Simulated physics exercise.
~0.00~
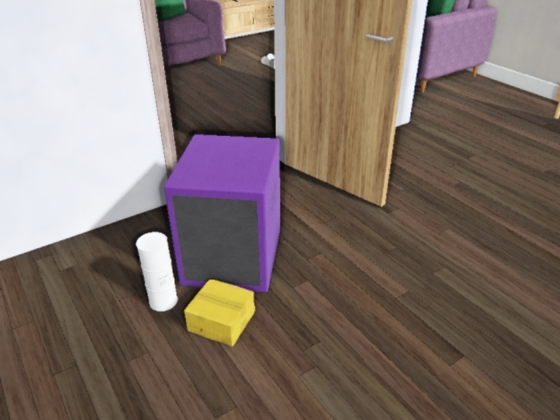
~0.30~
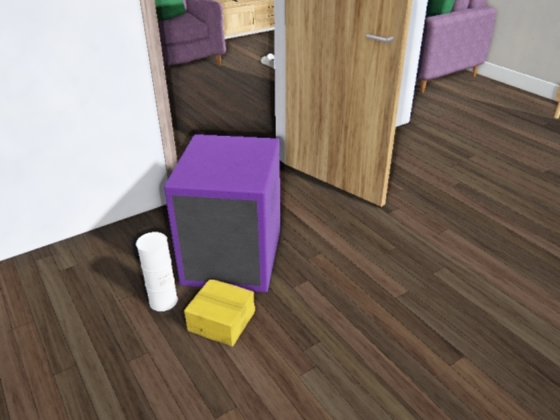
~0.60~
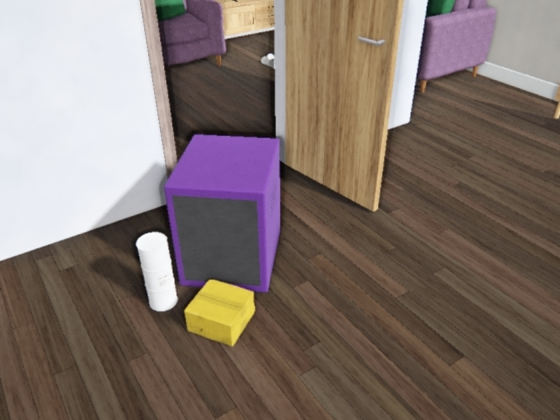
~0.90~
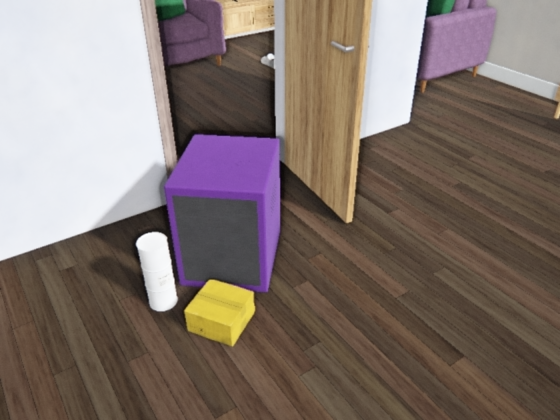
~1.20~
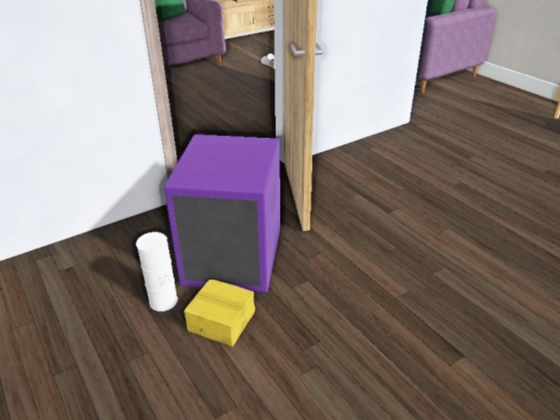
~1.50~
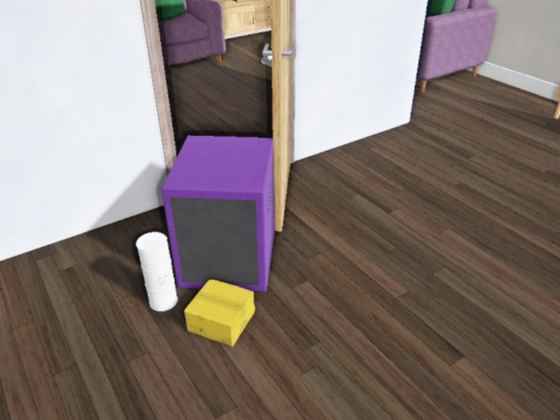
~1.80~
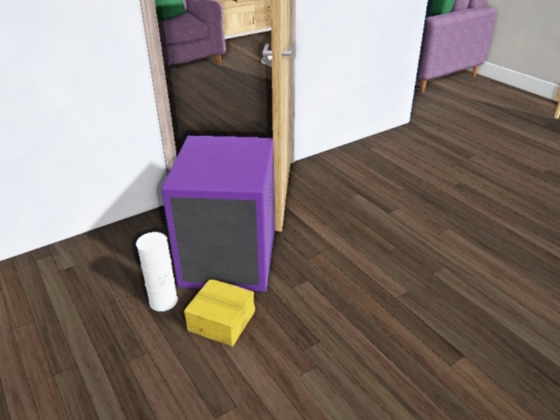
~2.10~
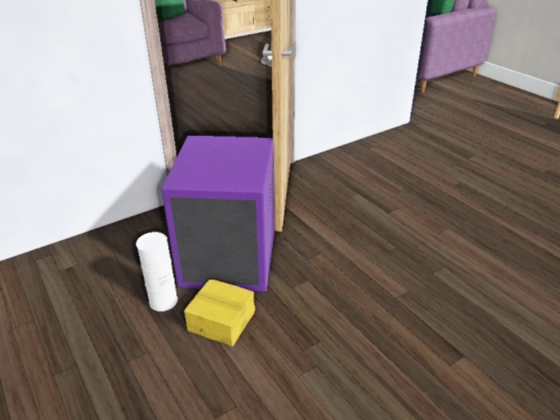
A wooden door swings partway closed and stops against a purple box in the doorway.
